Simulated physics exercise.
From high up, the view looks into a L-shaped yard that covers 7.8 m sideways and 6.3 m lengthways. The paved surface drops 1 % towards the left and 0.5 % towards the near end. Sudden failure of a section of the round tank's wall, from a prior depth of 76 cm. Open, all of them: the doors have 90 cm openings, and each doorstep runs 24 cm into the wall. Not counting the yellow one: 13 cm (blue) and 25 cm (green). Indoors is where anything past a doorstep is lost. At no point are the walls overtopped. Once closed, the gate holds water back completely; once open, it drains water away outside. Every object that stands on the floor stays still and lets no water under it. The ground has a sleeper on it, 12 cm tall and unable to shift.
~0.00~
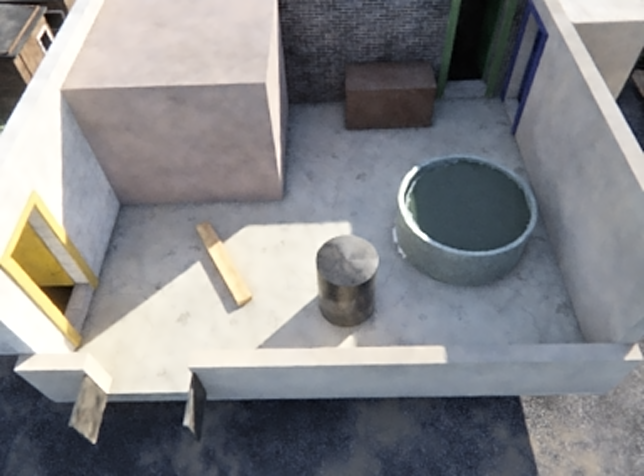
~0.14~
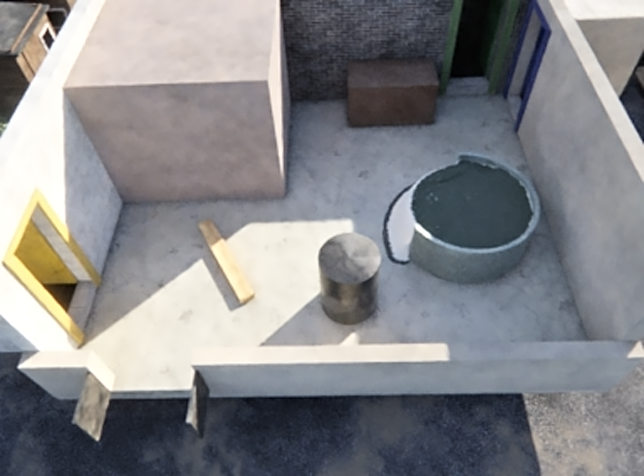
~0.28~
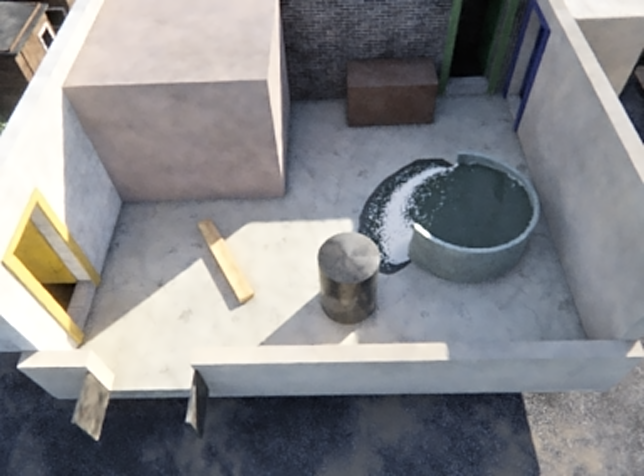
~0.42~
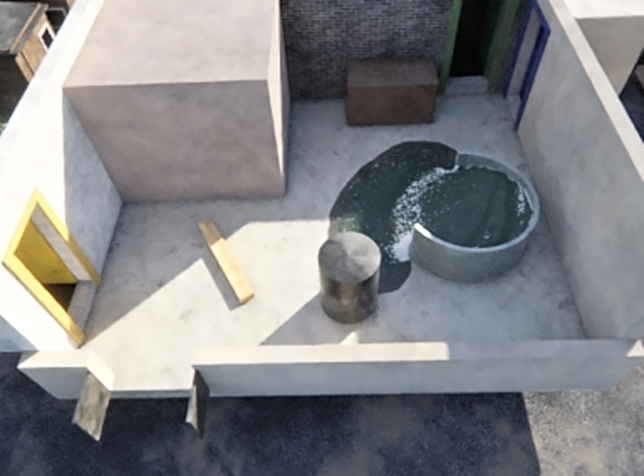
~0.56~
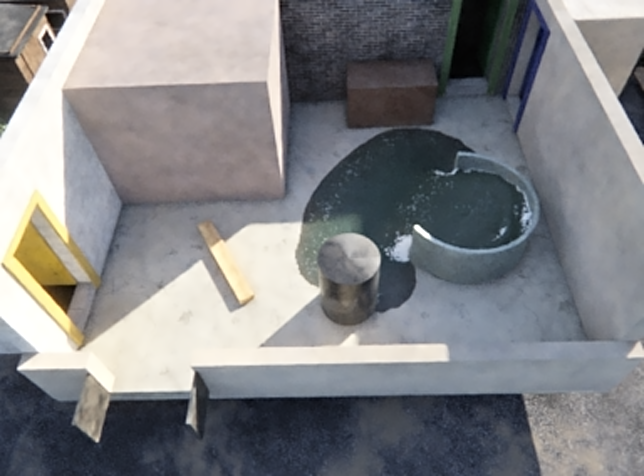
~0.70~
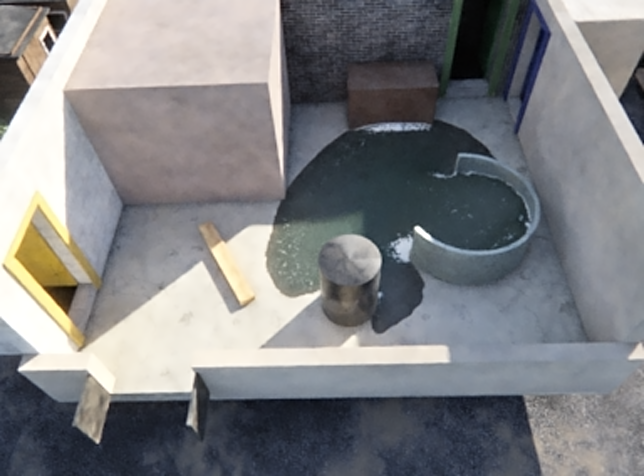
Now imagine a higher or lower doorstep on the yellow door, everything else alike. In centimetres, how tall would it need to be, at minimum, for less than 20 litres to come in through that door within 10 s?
About 7 cm.
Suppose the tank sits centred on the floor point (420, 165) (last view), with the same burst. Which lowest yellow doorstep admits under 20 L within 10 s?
8.5 cm, give or take.
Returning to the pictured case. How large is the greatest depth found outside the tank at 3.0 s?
Around 40 centimetres.
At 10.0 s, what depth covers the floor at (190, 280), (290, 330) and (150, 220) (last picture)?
Close to 6, 5 and 10 cm deep.
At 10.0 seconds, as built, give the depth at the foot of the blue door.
4.0 cm.
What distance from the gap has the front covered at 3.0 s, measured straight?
Roughly 6.0 m from the gap.
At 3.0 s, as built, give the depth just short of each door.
In cm - blue: 7, green: 8, yellow: 12.
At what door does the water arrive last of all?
Last comes the yellow one.
After 1.4 s water covers 45 % of the floor, deepest (32 cm) near (296, 130); it has not reached the yellow door.
After 3.0 s water covers 65 % of the floor, deepest (40 cm) near (338, 106); 12 cm at the yellow door, 0 litres in over its 20 cm doorstep.
After 10.0 s water covers 95 % of the floor, deepest (12 cm) near (518, 274); 9 cm at the yellow door, 0 litres in over its 20 cm doorstep.
At the yellow door as built, the water arrived by 2.5 s and peaked near 12 cm at 8.4 s.
Run again over the same 10 s with other heights there, 29 litres in over 6 cm, 11 litres over 8 cm. The limit of 20 litres is kept from about 7 cm up.
